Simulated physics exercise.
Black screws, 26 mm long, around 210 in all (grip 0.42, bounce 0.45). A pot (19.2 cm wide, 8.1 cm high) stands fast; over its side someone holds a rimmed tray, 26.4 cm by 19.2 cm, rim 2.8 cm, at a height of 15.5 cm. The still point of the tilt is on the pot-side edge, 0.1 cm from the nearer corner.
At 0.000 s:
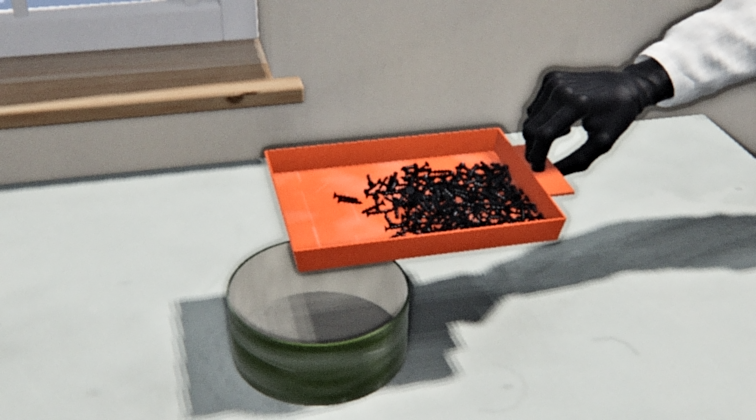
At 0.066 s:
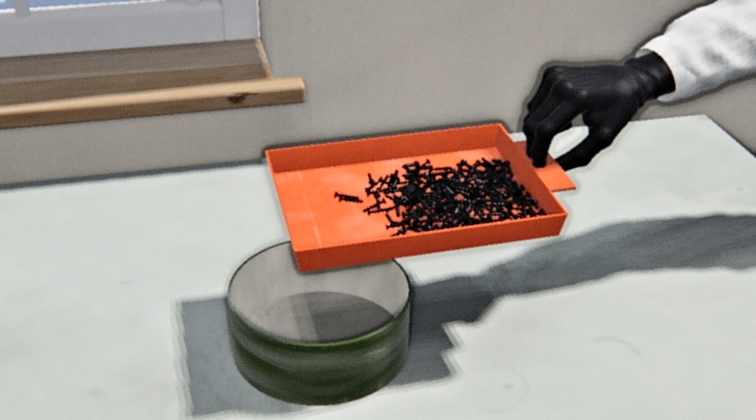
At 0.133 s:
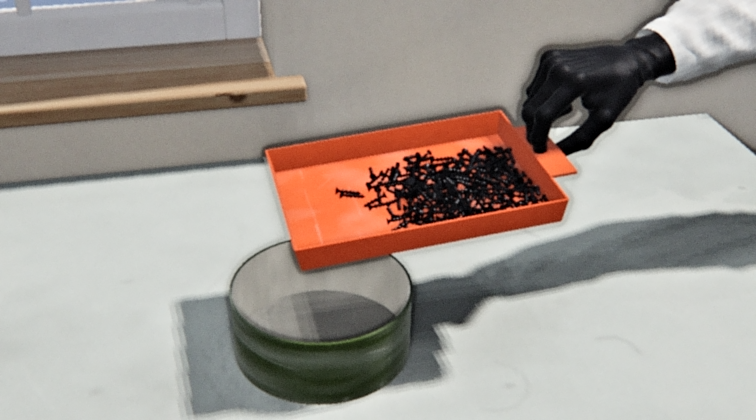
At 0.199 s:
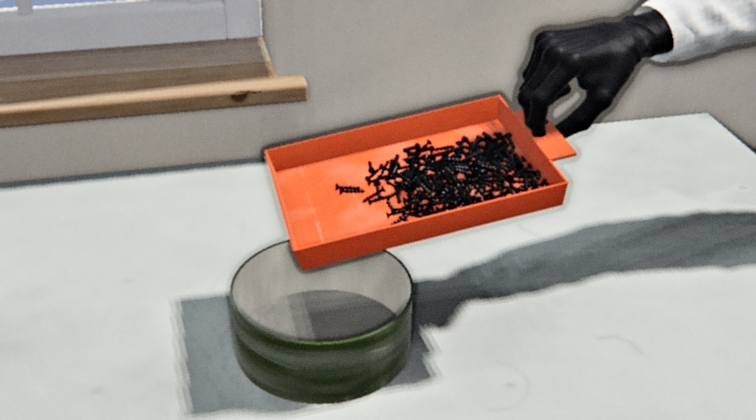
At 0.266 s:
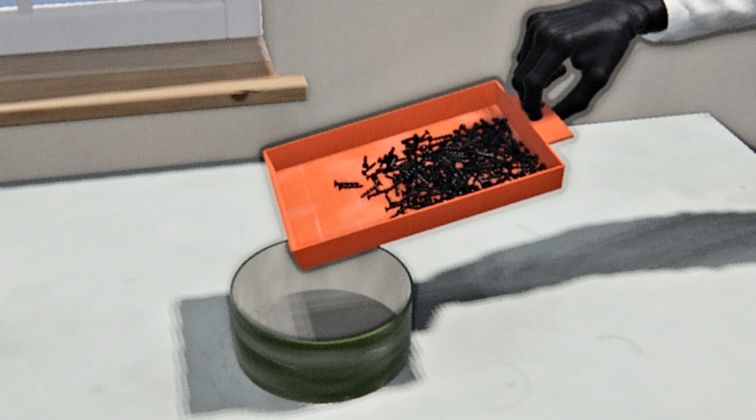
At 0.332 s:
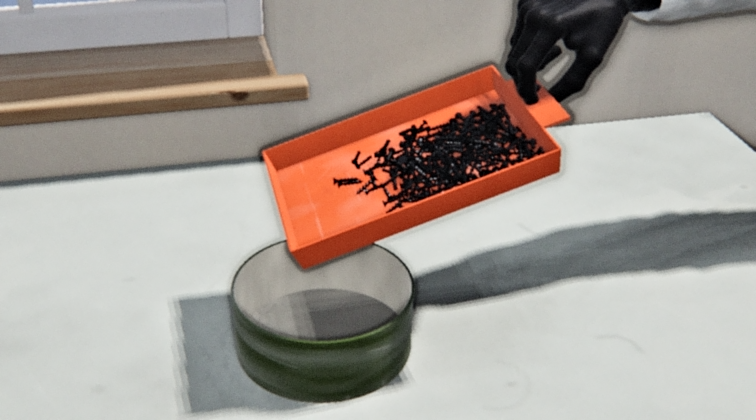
An orange tray of black screws tilts as a gloved hand raises its right side.
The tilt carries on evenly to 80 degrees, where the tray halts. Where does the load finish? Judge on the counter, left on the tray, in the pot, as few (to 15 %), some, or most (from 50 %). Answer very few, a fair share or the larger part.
Counter a fair share, tray a fair share, pot a fair share.
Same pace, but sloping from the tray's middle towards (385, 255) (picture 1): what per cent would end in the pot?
About 0 per cent.
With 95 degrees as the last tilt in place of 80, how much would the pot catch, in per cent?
In that case some 35 per cent.
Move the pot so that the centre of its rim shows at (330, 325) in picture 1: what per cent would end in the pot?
About 25 per cent.
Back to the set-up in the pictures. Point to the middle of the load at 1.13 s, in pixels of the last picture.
At about (283, 206).
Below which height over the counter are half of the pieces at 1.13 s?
About 18 cm.
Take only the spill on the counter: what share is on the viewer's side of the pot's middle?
About 40 per cent.
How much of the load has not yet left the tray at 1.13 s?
Some 85 per cent of the load.
After 0.81 s, tilt 47 degrees; the tray holds 100 %, the pot 0 %.
After 1.13 s, tilt 67 degrees; the tray holds 85 %, the pot 0 %.
After 1.54 s, tilt 80 degrees; the tray holds 75 %, the pot 5 %.
At rest (3.3 s), counter 35 %, tray 30 %, pot 35 %.
